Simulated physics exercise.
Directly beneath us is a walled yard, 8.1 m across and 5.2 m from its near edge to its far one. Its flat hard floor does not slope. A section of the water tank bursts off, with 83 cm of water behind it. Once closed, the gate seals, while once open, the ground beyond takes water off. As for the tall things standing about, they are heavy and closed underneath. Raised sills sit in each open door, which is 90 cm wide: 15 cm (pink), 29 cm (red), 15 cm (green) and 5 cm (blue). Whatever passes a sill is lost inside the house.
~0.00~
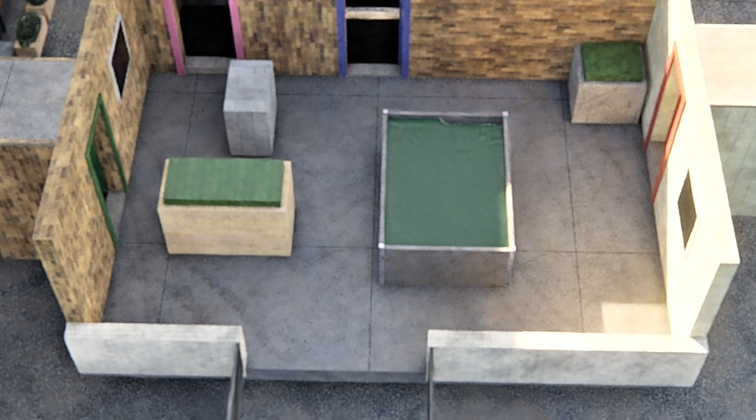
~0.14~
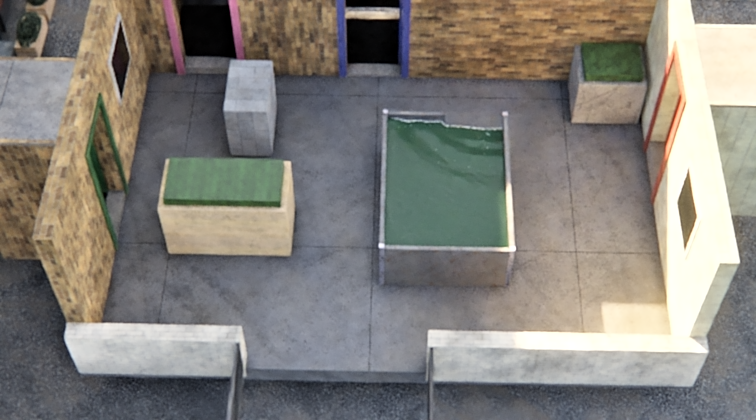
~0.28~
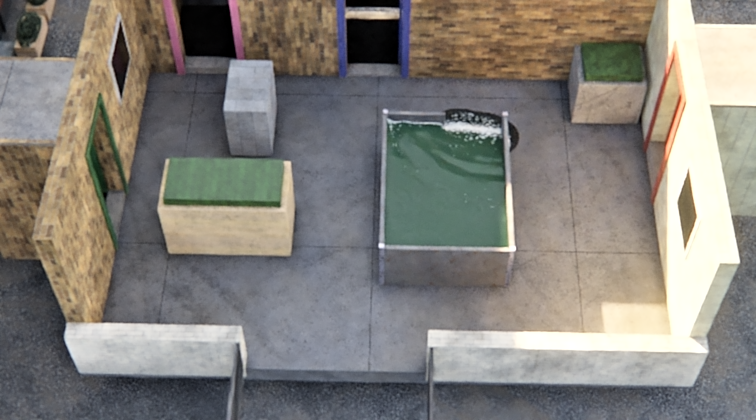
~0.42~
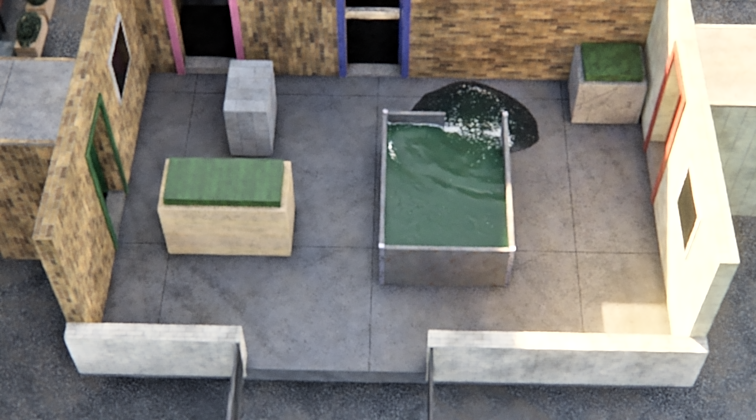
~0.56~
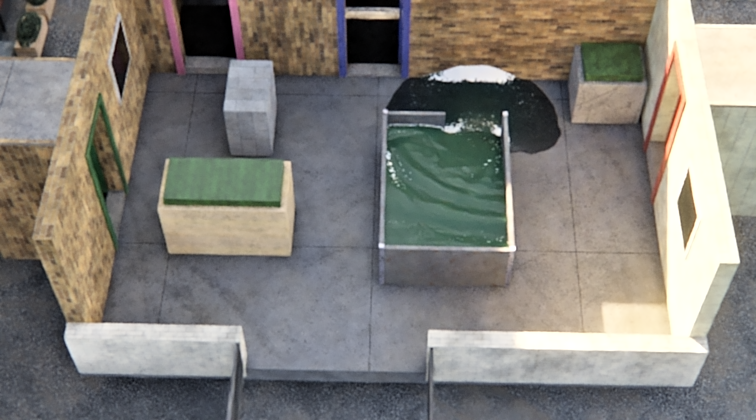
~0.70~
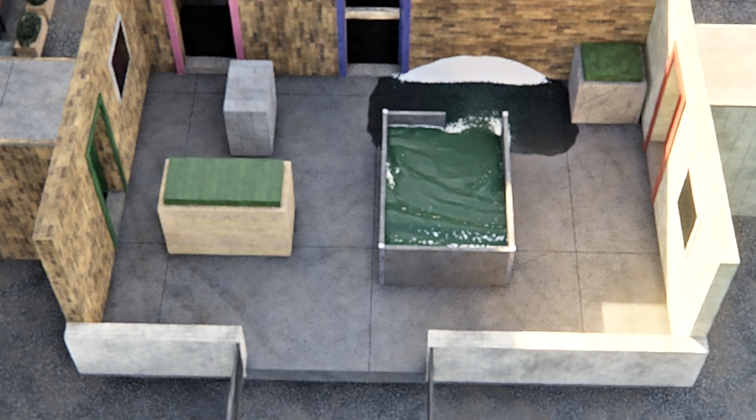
Green water pours out the far side of a tank and spreads across the yard floor.
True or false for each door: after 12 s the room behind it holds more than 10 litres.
Pink door: False; red door: False; green door: False; blue door: True.
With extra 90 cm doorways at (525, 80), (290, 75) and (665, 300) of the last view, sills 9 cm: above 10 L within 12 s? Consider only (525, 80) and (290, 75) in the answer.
The first doorway goes beyond and the second stays inside.
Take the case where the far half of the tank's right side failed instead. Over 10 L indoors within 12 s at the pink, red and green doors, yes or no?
Note: Pink short of the mark, red beyond the mark, green short of the mark.
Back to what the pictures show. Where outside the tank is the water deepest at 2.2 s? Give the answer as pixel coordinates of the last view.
Spot: Approx. (629, 82).
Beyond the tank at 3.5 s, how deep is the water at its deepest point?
About 34 cm.
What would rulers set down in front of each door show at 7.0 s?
In cm: Pink 10, red 8, green 11, blue 8.
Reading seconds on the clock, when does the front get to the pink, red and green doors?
Pink: 1.8 s; red: 1.8 s; green: 3.8 s.
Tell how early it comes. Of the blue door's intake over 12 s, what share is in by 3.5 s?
By that time, around 55 per cent.
After 1.4 s water covers 15 % of the floor and is deepest (65 cm) near (629, 82); pink door not reached, red door not reached, green door not reached, blue door 13 cm at the sill, 9 L in.
After 2.2 s water covers 30 % of the floor and is deepest (64 cm) near (629, 82); pink door 4 cm at the sill, 0 L in, red door 5 cm at the sill, 0 L in, green door not reached, blue door 13 cm at the sill, 32 L in.
After 3.5 s water covers 60 % of the floor and is deepest (34 cm) near (476, 87); pink door 4 cm at the sill, 0 L in, red door 3 cm at the sill, 0 L in, green door not reached, blue door 10 cm at the sill, 61 L in.
After 7.0 s water covers 95 % of the floor and is deepest (20 cm) near (476, 87); pink door 10 cm at the sill, 0 L in, red door 8 cm at the sill, 0 L in, green door 11 cm at the sill, 0 L in, blue door 8 cm at the sill, 99 L in.
After 12.0 s water covers 100 % of the floor and is deepest (14 cm) near (122, 223); pink door 9 cm at the sill, 0 L in, red door 8 cm at the sill, 0 L in, green door 13 cm at the sill, 0 L in, blue door 5 cm at the sill, 107 L in.
